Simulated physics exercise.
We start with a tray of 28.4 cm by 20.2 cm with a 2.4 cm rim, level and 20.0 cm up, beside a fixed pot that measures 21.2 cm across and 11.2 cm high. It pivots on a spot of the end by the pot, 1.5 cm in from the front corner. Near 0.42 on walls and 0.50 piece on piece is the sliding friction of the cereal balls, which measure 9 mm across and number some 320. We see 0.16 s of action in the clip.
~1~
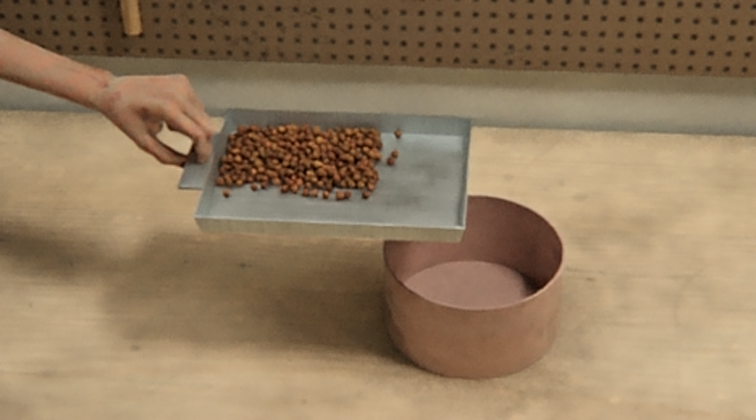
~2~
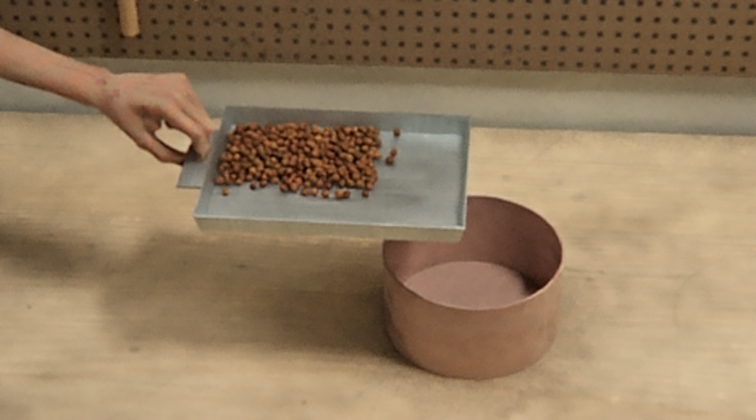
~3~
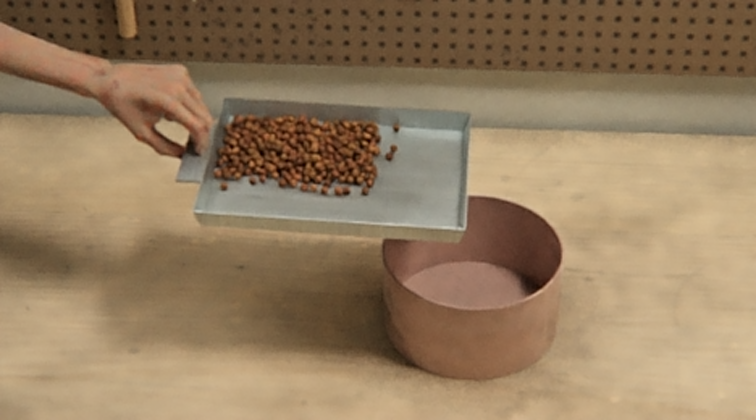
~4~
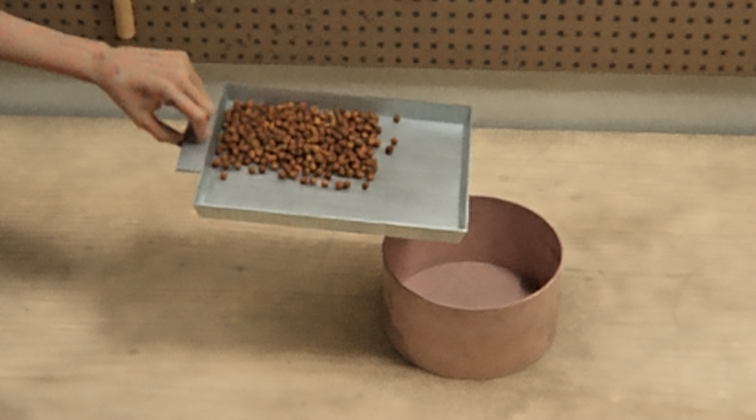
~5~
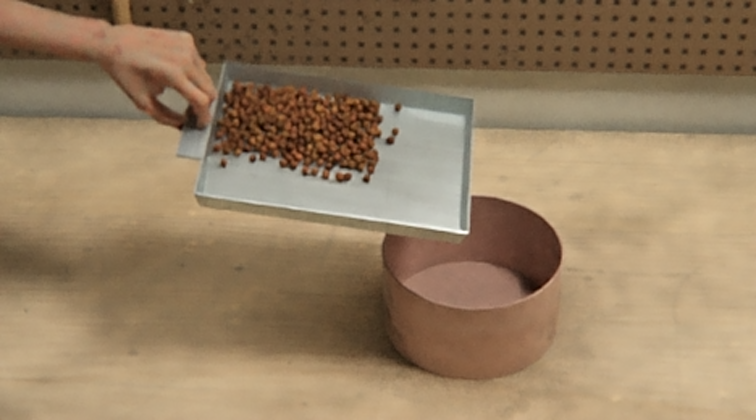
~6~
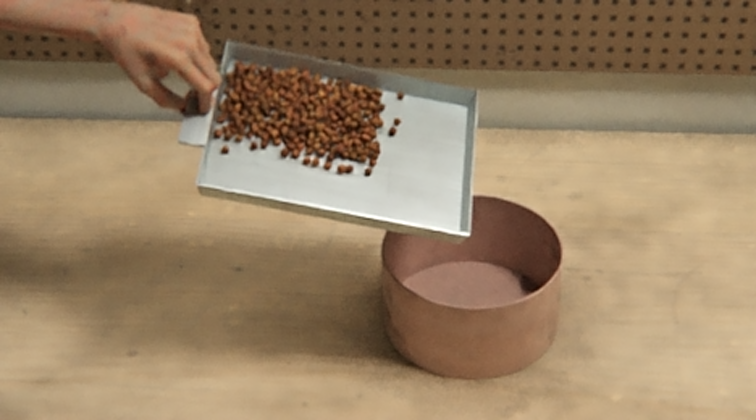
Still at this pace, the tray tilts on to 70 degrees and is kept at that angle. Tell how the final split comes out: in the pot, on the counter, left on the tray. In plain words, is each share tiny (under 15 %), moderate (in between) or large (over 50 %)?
Pot: Little. Counter: More than half. Tray: Little.
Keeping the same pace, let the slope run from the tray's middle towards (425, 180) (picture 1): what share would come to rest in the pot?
45 %.
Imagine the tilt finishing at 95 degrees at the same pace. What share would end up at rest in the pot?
I'd say close to 0 percent.
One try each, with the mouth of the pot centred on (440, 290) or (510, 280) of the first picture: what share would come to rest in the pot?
The shares would be near 20 and 25 per cent respectively.
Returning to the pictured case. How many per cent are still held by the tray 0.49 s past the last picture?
Estimate: Near 10 in a hundred.
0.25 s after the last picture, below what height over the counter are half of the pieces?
I'd put it near 36 cm.
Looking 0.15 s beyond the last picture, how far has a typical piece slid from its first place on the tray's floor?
About 1 cm.
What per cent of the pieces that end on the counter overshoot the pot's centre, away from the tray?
About 90 %.
Then, 0.15 s after the last picture, tilt 47 degrees; the tray holds 100 %, the pot 0 %.
Then, 0.25 s after the last picture, tilt 64 degrees; the tray holds 100 %, the pot 0 %.
Then, 0.49 s after the last picture, tilt 70 degrees; the tray holds 10 %, the pot 0 %.
In the end, pot 0 %, counter 95 %, tray 5 %.
